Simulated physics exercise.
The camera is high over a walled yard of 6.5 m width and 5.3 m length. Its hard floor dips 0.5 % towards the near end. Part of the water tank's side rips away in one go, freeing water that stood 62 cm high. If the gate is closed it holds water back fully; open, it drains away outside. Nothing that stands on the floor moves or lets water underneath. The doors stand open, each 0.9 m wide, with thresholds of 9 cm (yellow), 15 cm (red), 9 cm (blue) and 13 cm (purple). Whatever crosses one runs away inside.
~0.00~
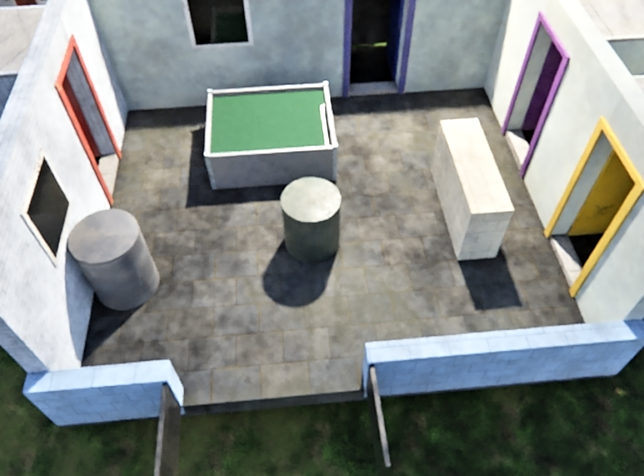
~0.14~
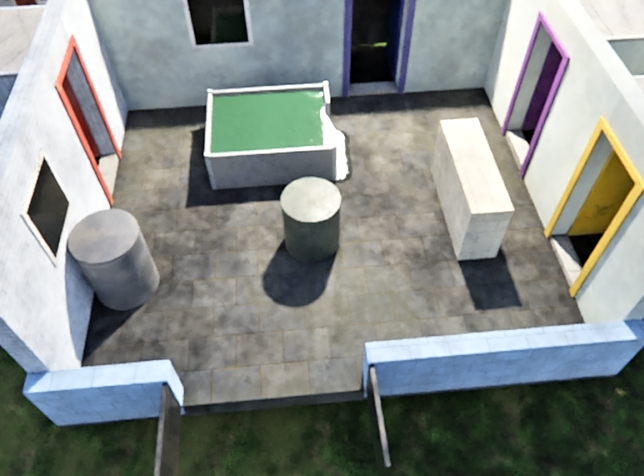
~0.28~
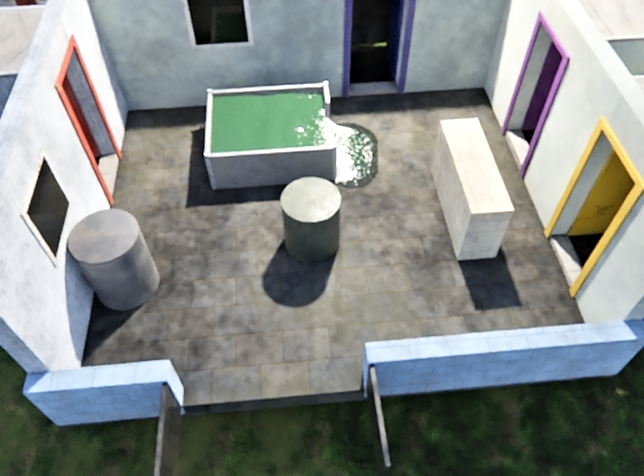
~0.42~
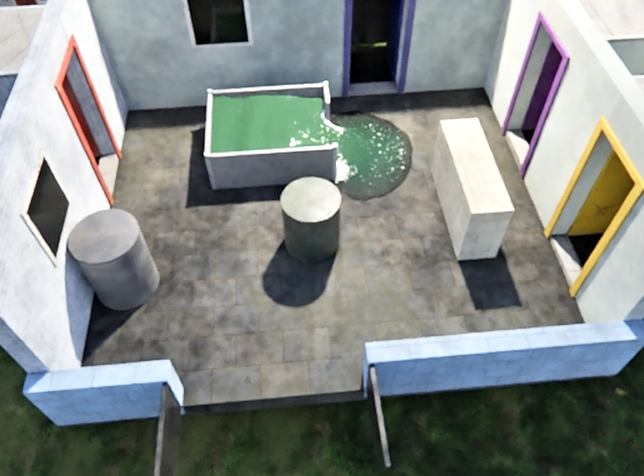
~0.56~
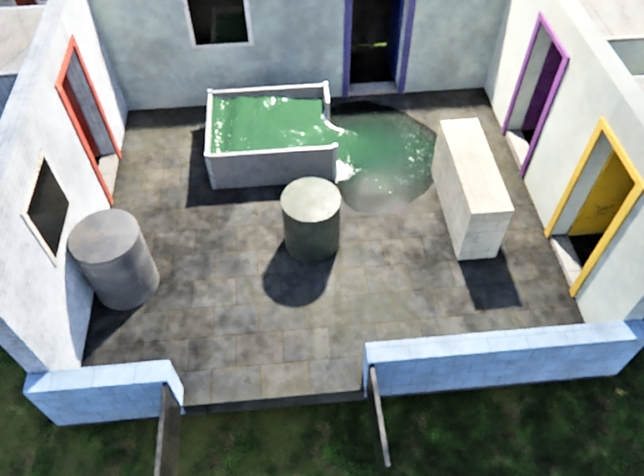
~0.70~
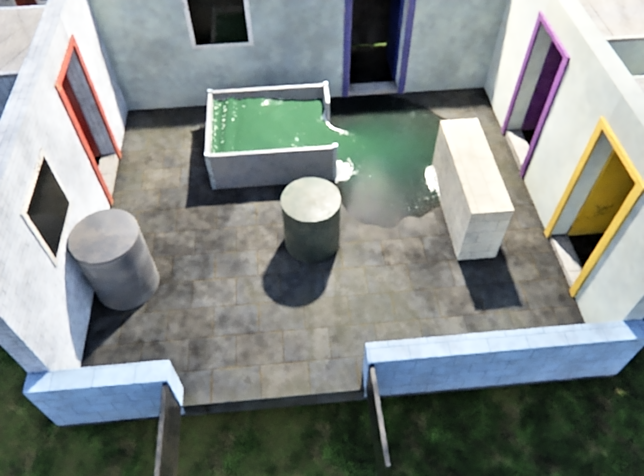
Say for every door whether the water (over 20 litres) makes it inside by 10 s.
Door by door: At the yellow door it keeps below the limit; at the red door it does not reach the limit; at the blue door it keeps below the limit; at the purple door it goes over the limit.
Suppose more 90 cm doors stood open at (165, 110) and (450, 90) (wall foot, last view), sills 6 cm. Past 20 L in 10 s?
In that order: Under, past it.
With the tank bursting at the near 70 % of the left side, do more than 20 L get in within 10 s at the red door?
Against that limit: Red past it.
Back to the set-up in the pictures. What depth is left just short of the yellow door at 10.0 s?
About 7.5 cm.
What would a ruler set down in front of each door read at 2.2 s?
In cm: Yellow 1, red 0, blue 2, purple 23.
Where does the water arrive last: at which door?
The red one.
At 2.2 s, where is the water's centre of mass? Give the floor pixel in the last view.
Near (361, 160).
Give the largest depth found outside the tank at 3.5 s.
Roughly 19 cm.
After 1.4 s water covers 25 % of the floor and is deepest (30 cm) near (433, 182); yellow door not reached, red door not reached, blue door 5 cm at the sill, 0 L in, purple door 7 cm at the sill, 19 L in.
After 2.2 s water covers 35 % of the floor and is deepest (30 cm) near (497, 117); yellow door 1 cm at the sill, 0 L in, red door not reached, blue door 2 cm at the sill, 0 L in, purple door 23 cm at the sill, 79 L in.
After 3.5 s water covers 50 % of the floor and is deepest (19 cm) near (519, 168); yellow door 2 cm at the sill, 0 L in, red door not reached, blue door 7 cm at the sill, 0 L in, purple door 17 cm at the sill, 138 L in.
After 6.0 s water covers 65 % of the floor and is deepest (14 cm) near (513, 357); yellow door 6 cm at the sill, 2 L in, red door not reached, blue door 6 cm at the sill, 0 L in, purple door 10 cm at the sill, 148 L in.
After 10.0 s water covers 85 % of the floor and is deepest (10 cm) near (76, 396); yellow door 8 cm at the sill, 4 L in, red door 2 cm at the sill, 0 L in, blue door 4 cm at the sill, 0 L in, purple door 6 cm at the sill, 148 L in.
